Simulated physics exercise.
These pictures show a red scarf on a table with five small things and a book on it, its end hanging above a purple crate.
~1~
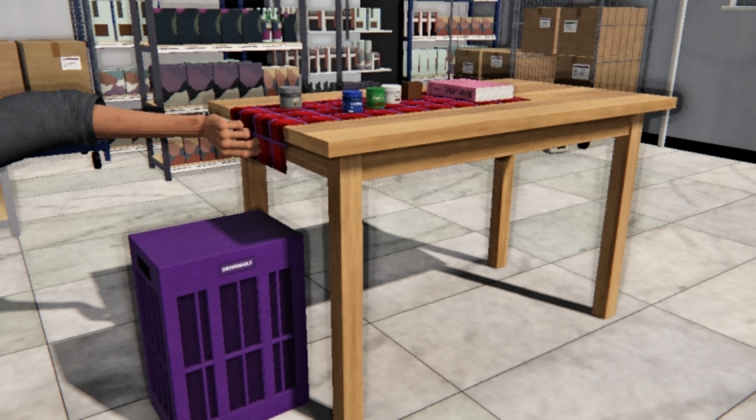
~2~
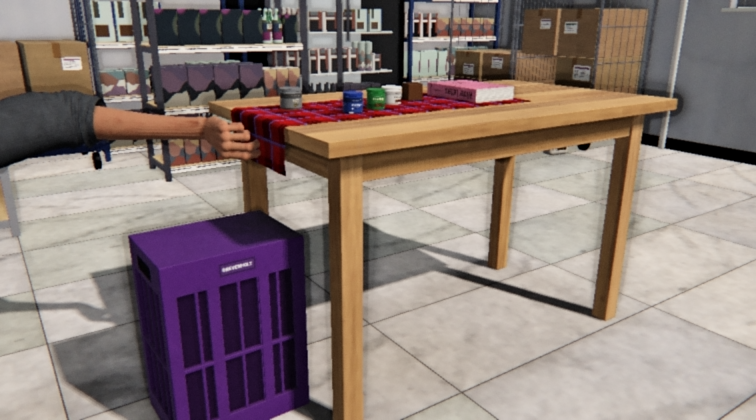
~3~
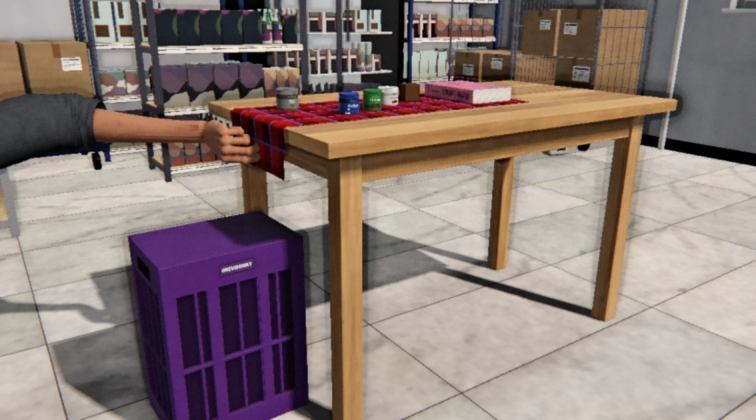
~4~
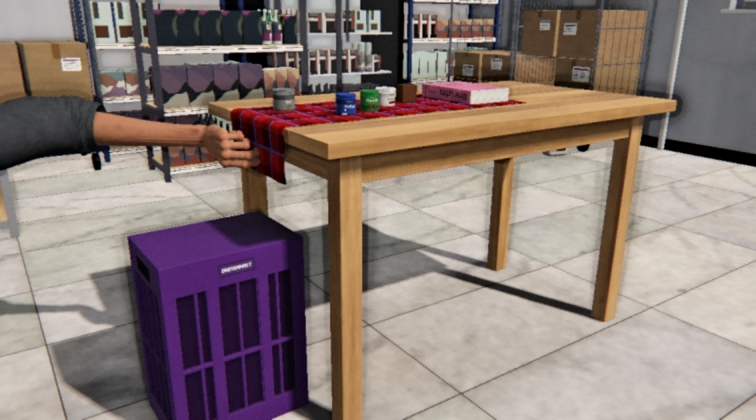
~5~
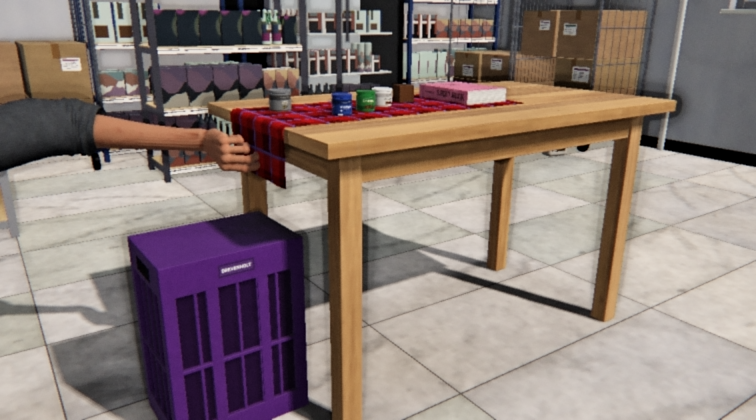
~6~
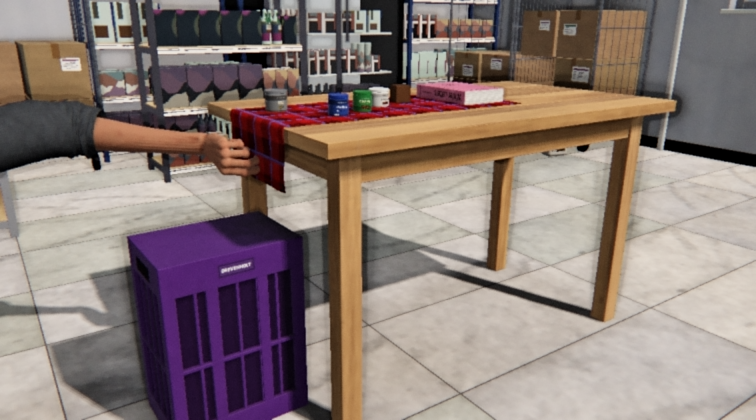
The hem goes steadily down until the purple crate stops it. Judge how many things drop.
A single thing drops off.
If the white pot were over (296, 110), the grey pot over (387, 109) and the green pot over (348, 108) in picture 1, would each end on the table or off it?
I reckon the white pot takes a fall, the grey pot hangs on and the green pot hangs on.
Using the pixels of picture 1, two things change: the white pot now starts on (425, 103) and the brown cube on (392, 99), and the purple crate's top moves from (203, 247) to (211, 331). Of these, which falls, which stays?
As for the white pot, it stays in place; as for the brown cube, it stays in place.
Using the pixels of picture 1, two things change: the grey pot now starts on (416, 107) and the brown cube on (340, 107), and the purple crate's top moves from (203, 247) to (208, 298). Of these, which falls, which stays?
Grey pot: Safe; brown cube: Lost.
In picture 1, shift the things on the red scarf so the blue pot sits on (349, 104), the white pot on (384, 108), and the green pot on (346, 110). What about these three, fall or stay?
The blue pot stays put; the white pot stays put; and the green pot stays put.
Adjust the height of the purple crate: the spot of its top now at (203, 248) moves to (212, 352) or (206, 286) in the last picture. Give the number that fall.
The numbers are 4 and 2.
Early on, hem near (258, 194); all still up.
Midway, hem on the crate; grey pot gone.
Finally, hem on the crate; grey pot gone. It carries off one.
